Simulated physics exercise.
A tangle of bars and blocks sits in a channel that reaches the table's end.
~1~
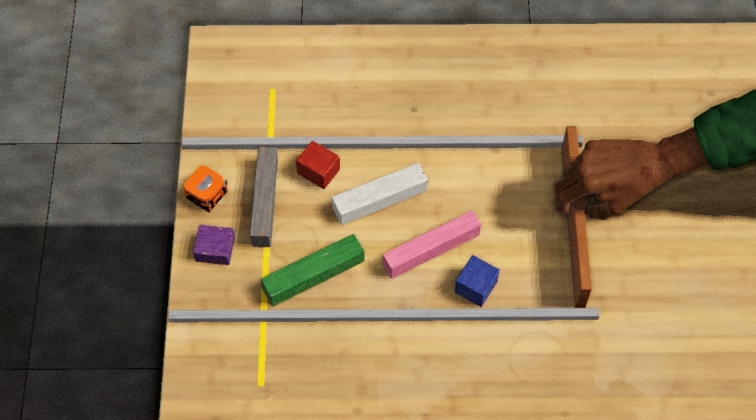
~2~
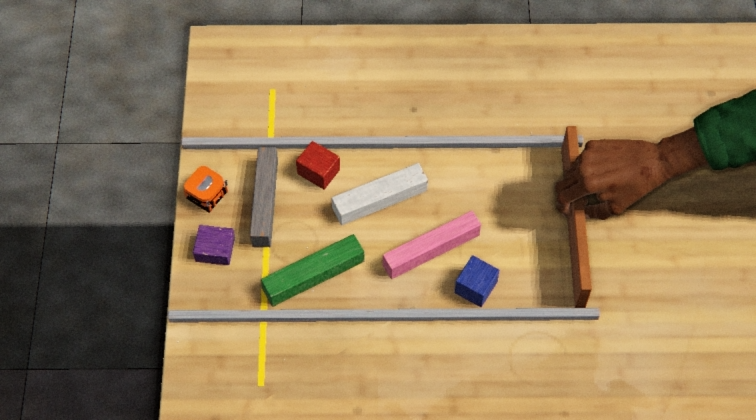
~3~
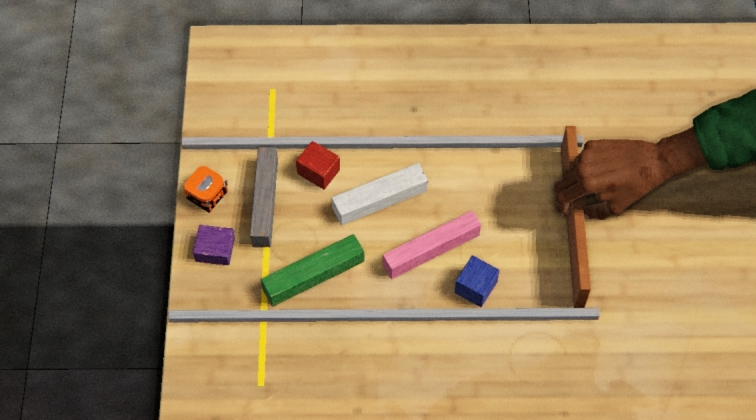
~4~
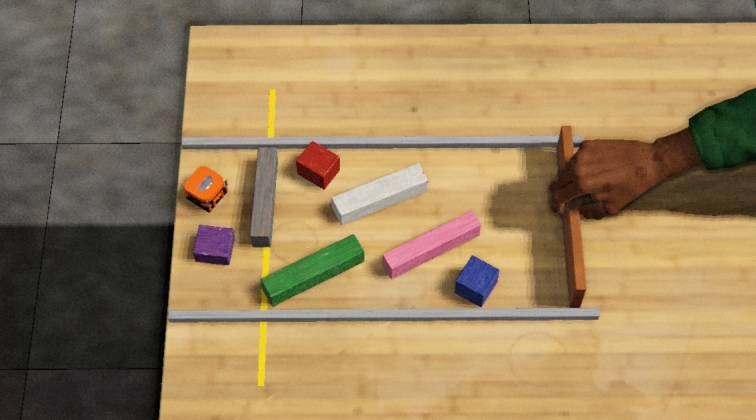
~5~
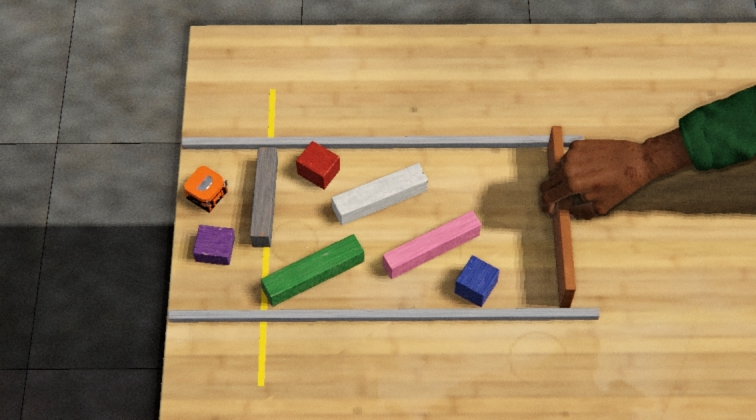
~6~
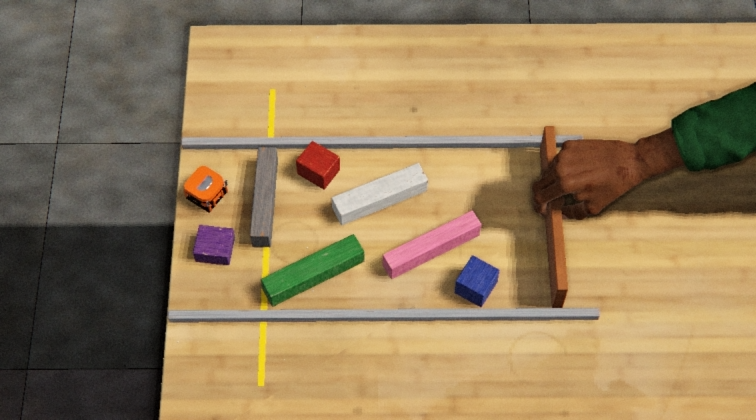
A brown board, pushed by a hand, slides slightly left between two rails toward scattered blocks.
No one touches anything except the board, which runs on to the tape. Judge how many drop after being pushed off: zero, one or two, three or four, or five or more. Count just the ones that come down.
The pieces lost over the edge are fewer than three, but some.
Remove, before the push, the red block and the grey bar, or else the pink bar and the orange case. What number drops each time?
The first try gives 0, the second gives 0.
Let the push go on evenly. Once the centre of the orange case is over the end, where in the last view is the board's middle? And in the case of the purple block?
The orange case gives roughly (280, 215), the purple block roughly (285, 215).
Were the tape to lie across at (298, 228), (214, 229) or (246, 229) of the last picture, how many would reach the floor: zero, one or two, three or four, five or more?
Taking them in turn, no fall at all; five or over; either three or four.
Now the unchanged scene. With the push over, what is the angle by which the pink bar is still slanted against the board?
Somewhere near 30 degrees, I'd say.
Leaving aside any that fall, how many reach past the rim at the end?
The tally is 1.
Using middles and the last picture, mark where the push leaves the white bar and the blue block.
Final spots - white bar (224, 205), blue block (248, 291).
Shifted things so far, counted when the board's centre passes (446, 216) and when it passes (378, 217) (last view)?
Tally: 2; 4.
Soon after, none off yet; orange case at rest near (206, 189); purple block at rest near (214, 245); grey bar at rest near (264, 197).
At rest, the number that fall off is one or two; fallen, purple block and orange case.
